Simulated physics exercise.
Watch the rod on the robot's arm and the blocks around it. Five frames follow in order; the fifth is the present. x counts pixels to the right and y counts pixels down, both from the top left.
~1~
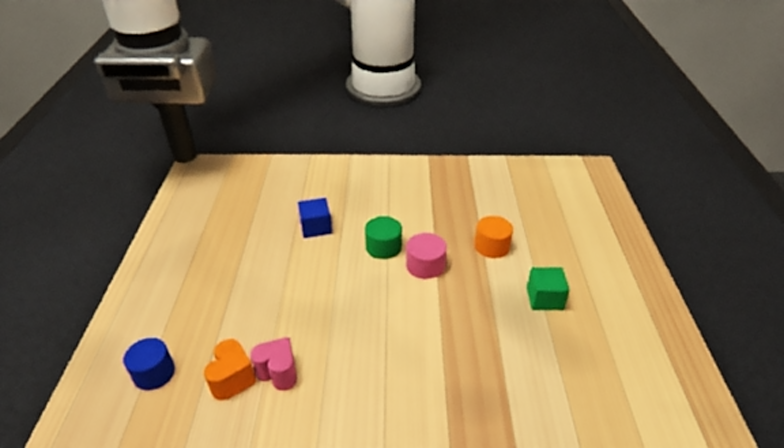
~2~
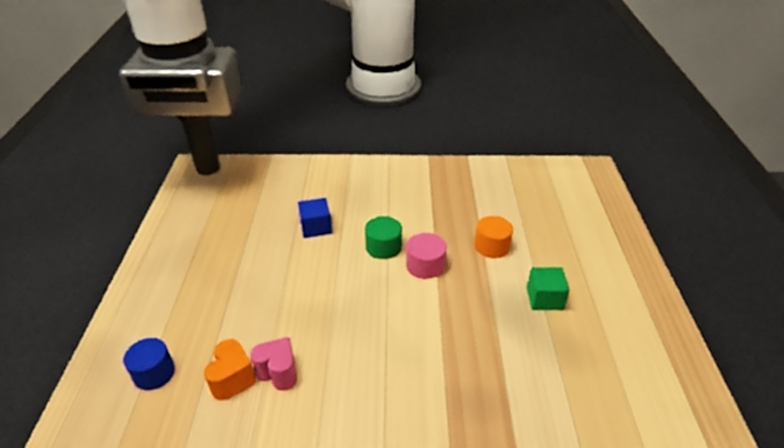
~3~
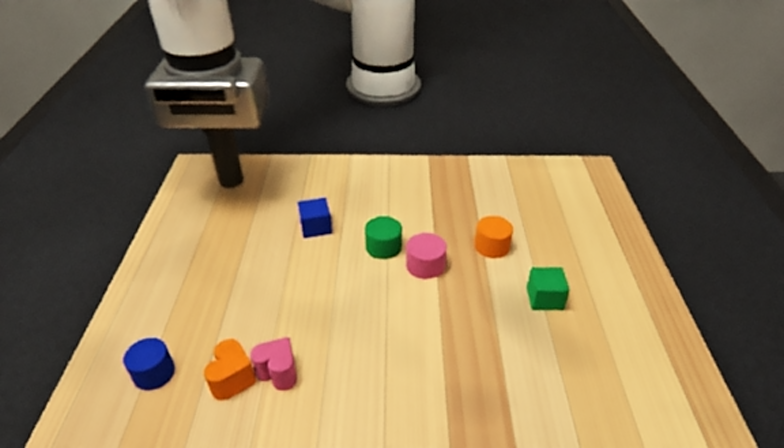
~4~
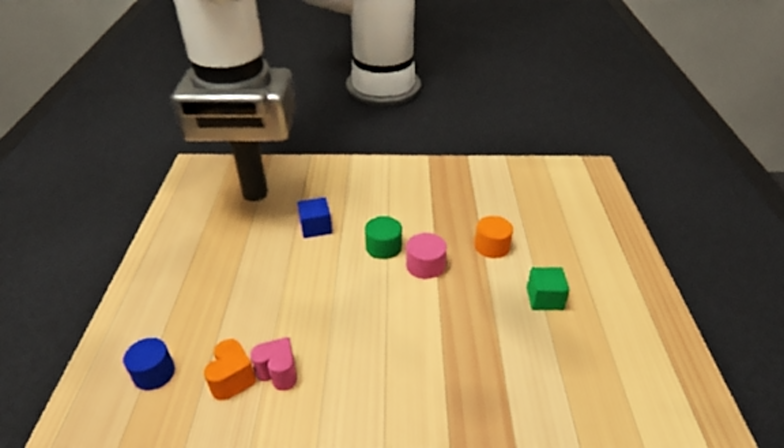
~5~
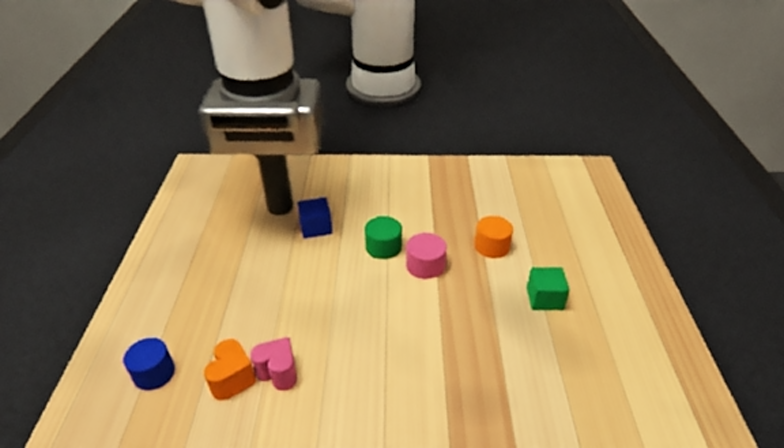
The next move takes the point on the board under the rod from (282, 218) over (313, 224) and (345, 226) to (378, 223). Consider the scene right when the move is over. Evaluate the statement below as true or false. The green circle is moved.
The statement is true.
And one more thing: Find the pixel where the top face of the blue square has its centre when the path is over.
Located at (391, 220).
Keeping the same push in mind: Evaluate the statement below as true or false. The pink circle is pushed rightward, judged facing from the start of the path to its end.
This is true.
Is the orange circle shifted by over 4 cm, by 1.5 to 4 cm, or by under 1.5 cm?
The shift is below 1.5 cm.
One third of the way, rod at (312, 214); blue square at (334, 213), turned 35° clockwise.
Two thirds of the way, rod at (345, 217); blue square at (364, 219), turned 55° clockwise; green circle at (394, 231).
At the end, rod at (378, 213); blue square at (391, 220), turned 80° clockwise; green circle at (409, 240); pink circle at (443, 256); orange circle not moved.
